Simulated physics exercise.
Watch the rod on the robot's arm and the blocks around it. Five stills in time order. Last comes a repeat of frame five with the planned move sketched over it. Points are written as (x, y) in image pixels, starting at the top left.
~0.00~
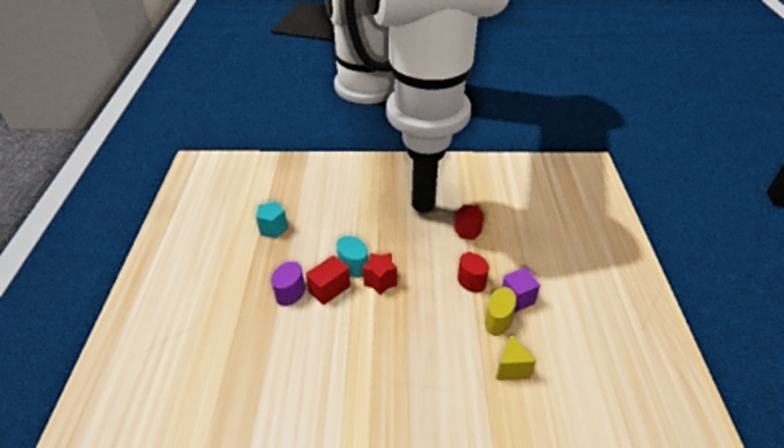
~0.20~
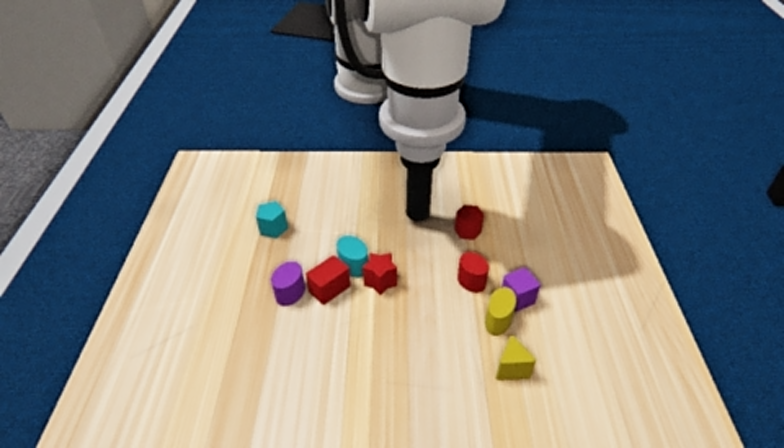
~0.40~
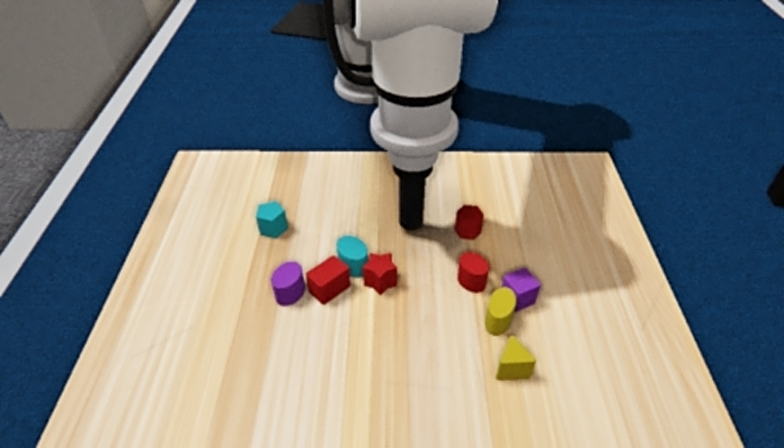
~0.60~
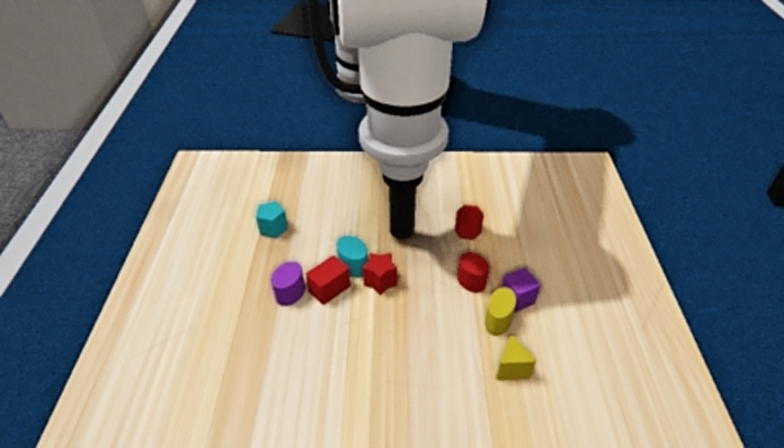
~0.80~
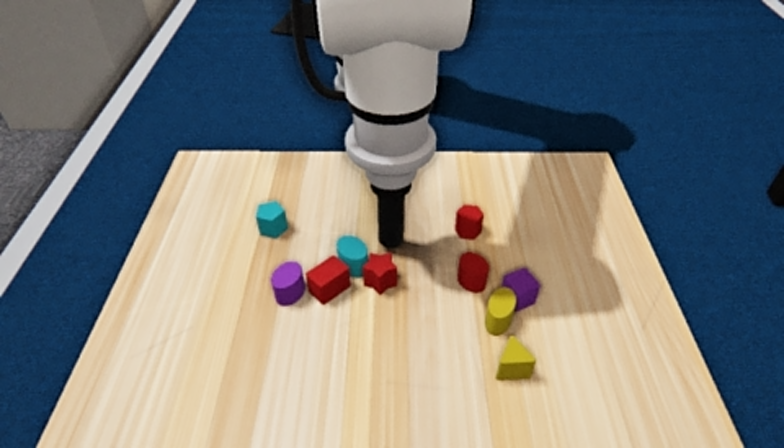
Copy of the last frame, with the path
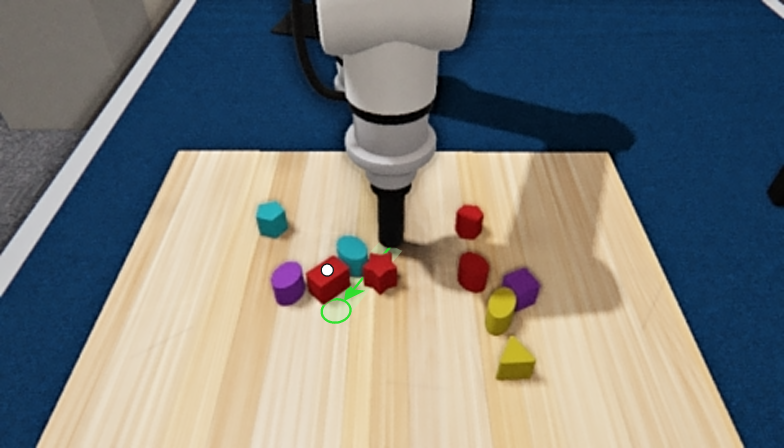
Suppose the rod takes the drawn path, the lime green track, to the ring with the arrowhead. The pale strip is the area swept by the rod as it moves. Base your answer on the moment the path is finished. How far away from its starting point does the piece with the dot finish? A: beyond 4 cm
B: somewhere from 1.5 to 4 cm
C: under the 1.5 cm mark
B - somewhere from 1.5 to 4 cm.
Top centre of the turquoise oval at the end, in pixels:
I'd guess (334, 254).
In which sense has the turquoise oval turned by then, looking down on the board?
Looking down, my answer is that the turquoise oval rotates clockwise.
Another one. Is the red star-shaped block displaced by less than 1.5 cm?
No - that is not the case.
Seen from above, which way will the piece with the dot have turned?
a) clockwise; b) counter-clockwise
b (counter-clockwise)
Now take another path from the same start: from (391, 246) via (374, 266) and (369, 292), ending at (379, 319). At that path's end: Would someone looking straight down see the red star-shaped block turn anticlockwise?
The answer is yes.
The line goes straight from (391, 246) to (336, 311); the dot is on the red rectangular block.
The first path, step by step. One third of the way, rod (373, 259); turquoise oval (345, 250), turned 20° clockwise; red star-shaped block (380, 266), turned 20° anticlockwise.
Two thirds of the way, rod (355, 281); red rectangular block (311, 280), turned 30° anticlockwise; turquoise oval (334, 254), turned 60° clockwise; red star-shaped block (379, 278), turned 60° anticlockwise.
At the end, rod (335, 304); purple oval unmoved; red rectangular block (311, 280), turned 30° anticlockwise; turquoise oval (334, 254), turned 60° clockwise; red star-shaped block (378, 279), turned 70° anticlockwise.
